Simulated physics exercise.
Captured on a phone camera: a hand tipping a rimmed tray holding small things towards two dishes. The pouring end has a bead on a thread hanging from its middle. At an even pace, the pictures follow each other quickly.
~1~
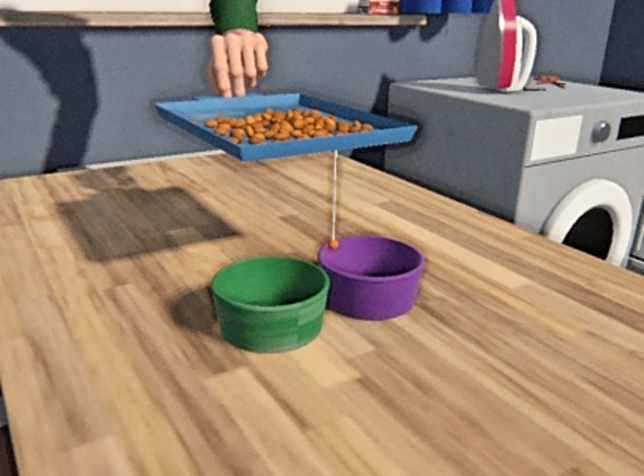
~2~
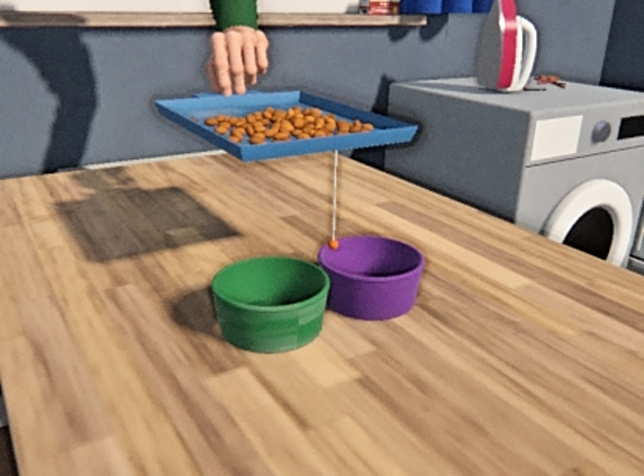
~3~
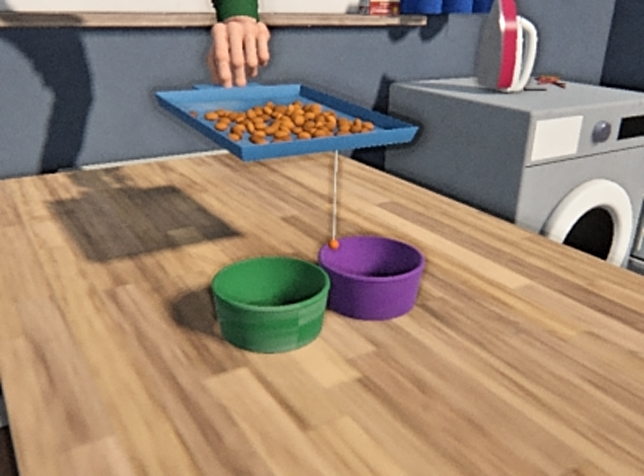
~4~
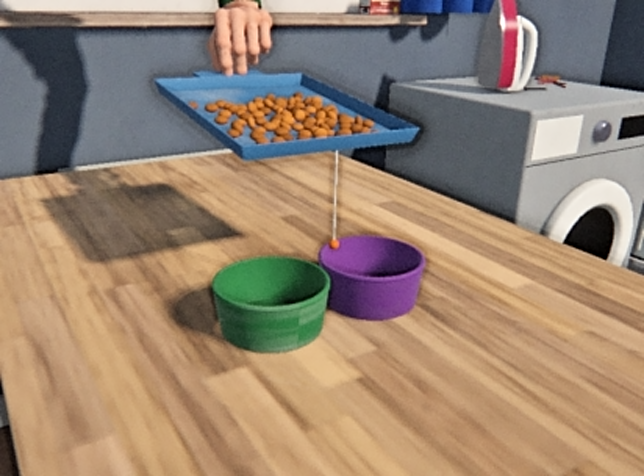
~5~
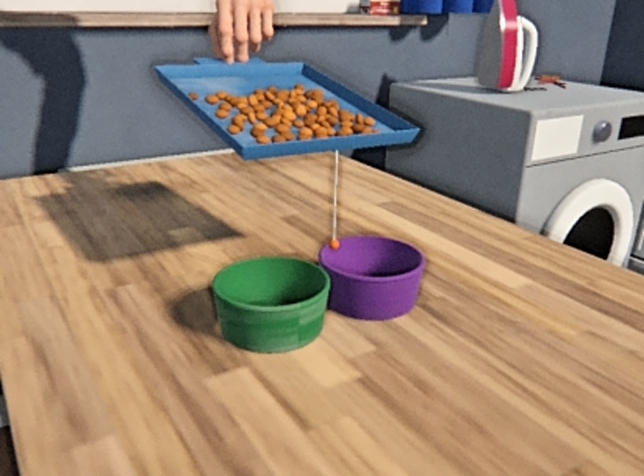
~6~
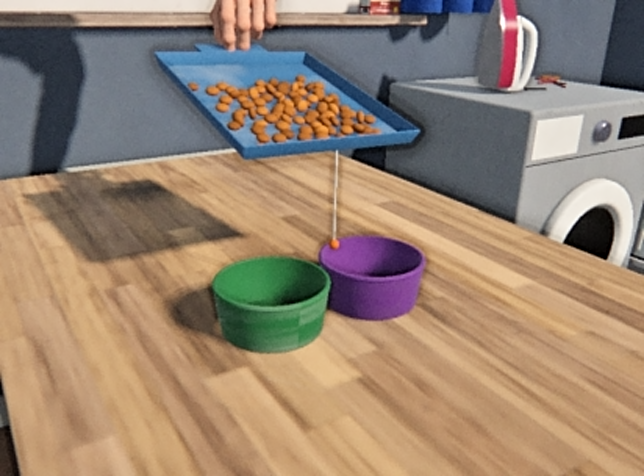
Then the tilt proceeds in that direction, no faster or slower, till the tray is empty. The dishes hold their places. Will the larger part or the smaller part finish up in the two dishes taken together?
The larger part does.
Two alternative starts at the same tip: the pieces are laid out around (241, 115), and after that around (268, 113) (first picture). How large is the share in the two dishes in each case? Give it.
In order, 70 per cent then 70 per cent.
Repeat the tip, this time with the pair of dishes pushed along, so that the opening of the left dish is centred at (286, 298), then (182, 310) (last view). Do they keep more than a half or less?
Well, the bulk the first time and the minor share the second time.
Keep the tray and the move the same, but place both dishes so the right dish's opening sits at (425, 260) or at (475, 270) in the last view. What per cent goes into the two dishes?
You'd get 90 in a hundred the first time and 40 in a hundred the second.
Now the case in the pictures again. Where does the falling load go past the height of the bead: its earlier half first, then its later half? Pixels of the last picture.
First part (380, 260), rest (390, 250).
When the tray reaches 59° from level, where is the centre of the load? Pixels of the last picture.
About (335, 107).
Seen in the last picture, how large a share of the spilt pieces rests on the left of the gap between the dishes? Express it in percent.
10 per cent, roughly.
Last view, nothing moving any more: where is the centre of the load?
It settles centred around (374, 301).
Shortly afterwards, tray tipped steeply; the whole lot on the tray.
Next, tray tipped right over; a little on the tray; a little in the left dish; near a third in the right dish; near a third outside both; near a quarter in the air.
Some moments later, tray tipped past a quarter turn; near a quarter in the left dish; near half in the right dish; near a third outside both.
In the end, tray tipped past a quarter turn; near a quarter in the left dish; near half in the right dish; near a third outside both.
